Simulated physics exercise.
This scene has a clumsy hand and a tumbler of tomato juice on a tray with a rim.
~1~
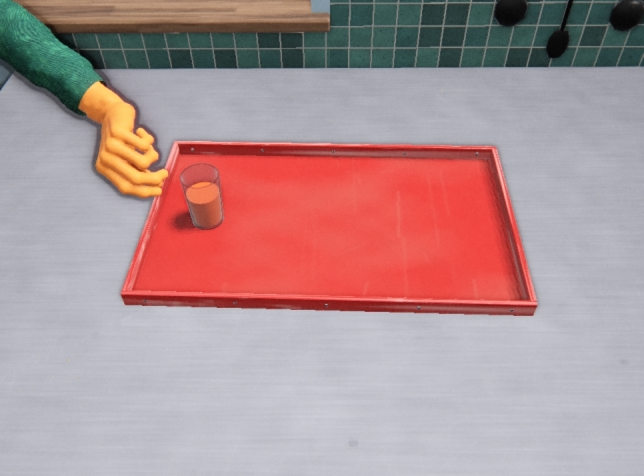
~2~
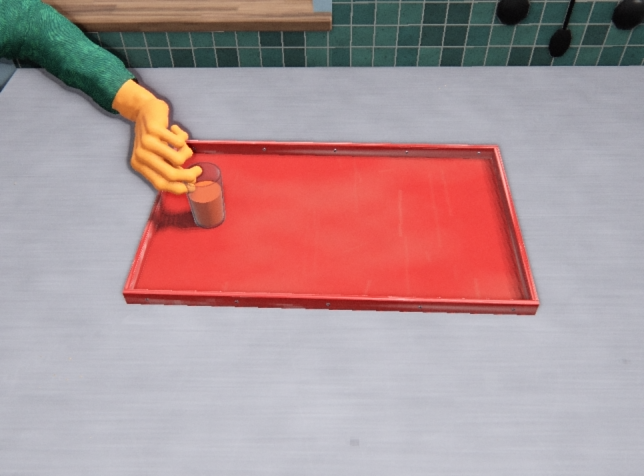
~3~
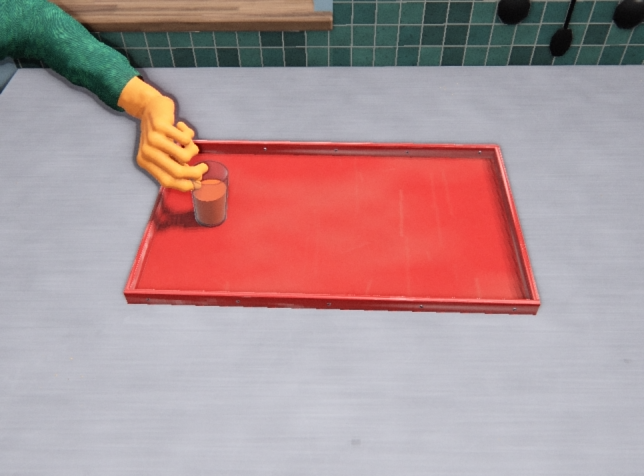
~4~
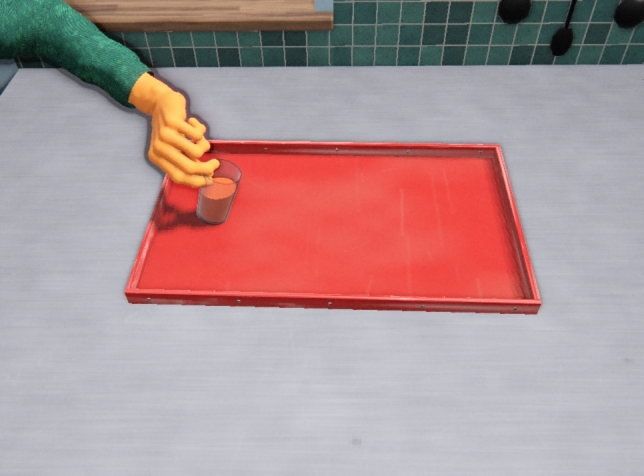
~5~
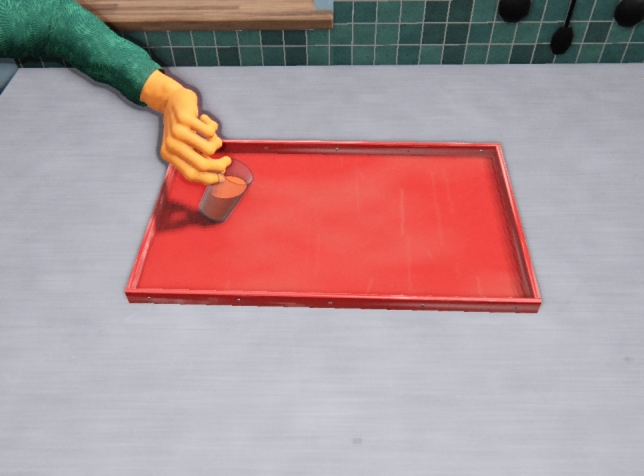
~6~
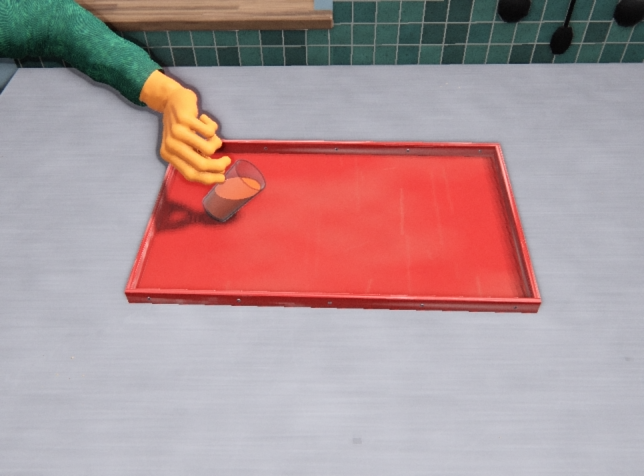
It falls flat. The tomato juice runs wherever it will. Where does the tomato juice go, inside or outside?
The tomato juice stays in the tray.
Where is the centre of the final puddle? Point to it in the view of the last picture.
(418, 203).
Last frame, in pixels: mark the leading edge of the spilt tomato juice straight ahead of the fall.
Near (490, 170).
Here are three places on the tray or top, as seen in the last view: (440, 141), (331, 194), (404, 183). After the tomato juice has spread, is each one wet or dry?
Point 1 avoided; point 2 met by the spill; point 3 met by the spill.
A moment on, the tumbler lies in the tray; the puddle covers about as much as a plate; the rim holds it.
Further on, the puddle covers about as much as a tray; the rim holds it.
When it is over, the puddle covers about as much as a tray; the rim holds it.
